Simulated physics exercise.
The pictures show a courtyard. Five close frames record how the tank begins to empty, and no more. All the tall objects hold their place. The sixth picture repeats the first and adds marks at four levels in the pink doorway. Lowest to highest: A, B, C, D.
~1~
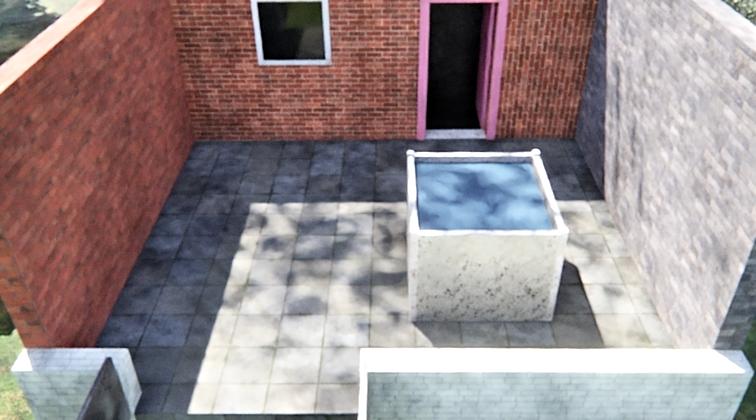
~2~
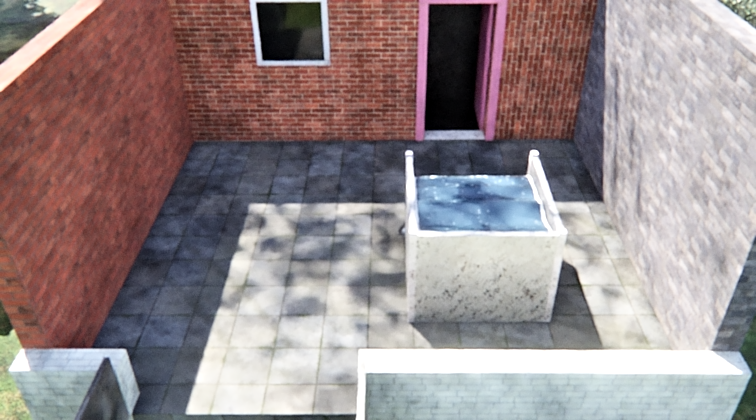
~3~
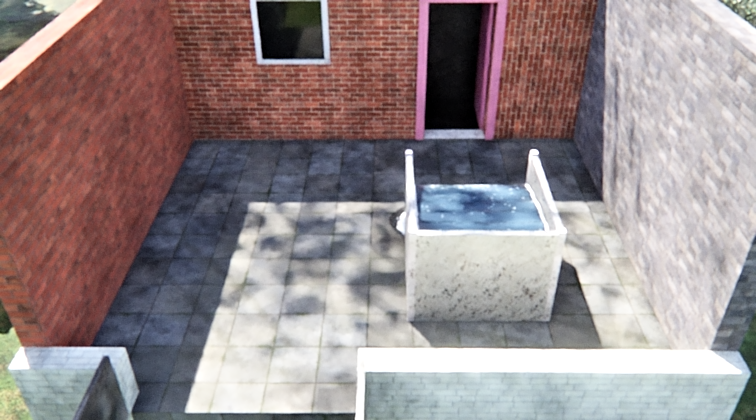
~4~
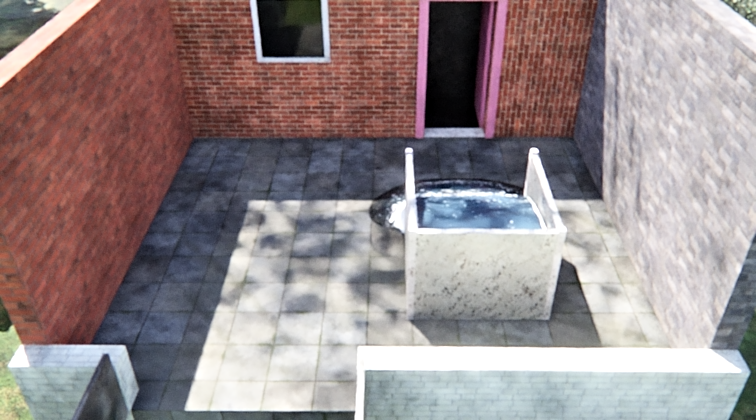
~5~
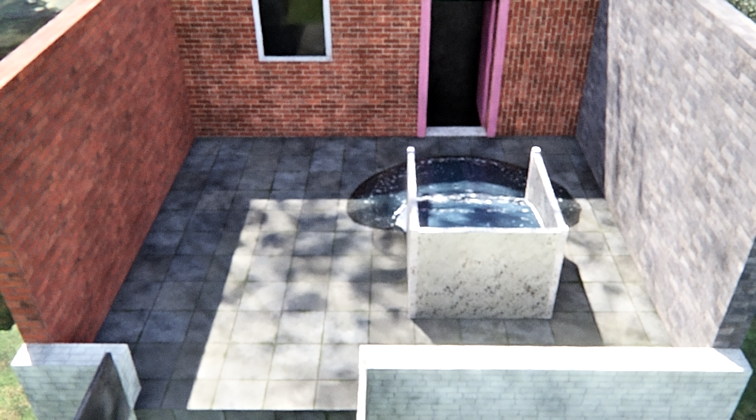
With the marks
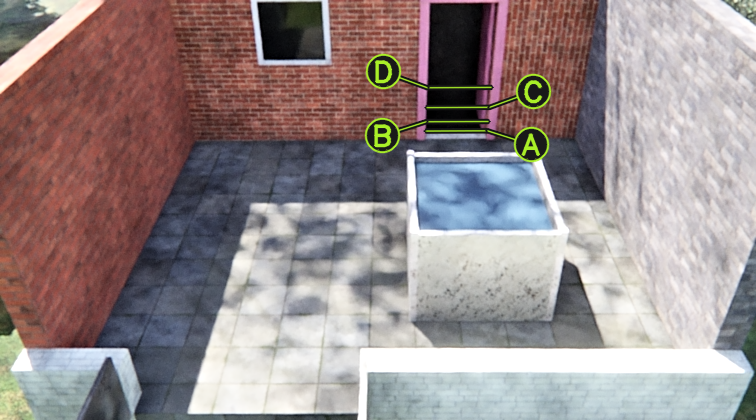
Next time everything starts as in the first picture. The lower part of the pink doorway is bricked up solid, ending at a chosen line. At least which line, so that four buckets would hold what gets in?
Height C.
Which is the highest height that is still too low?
Height B.
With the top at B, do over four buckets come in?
Yes, that goes wrong.
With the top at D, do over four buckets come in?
No, that is safe.
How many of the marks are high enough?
Two.
In lime, A at (456, 130); B at (457, 121); C at (458, 107); D at (459, 87); from the bottom up A, B, C, D.
With A, dozens of bucketfuls pour in.
With B, about 13 bucketfuls get in.
With C, a splash gets over, under a bucket.
With D, nothing gets over.
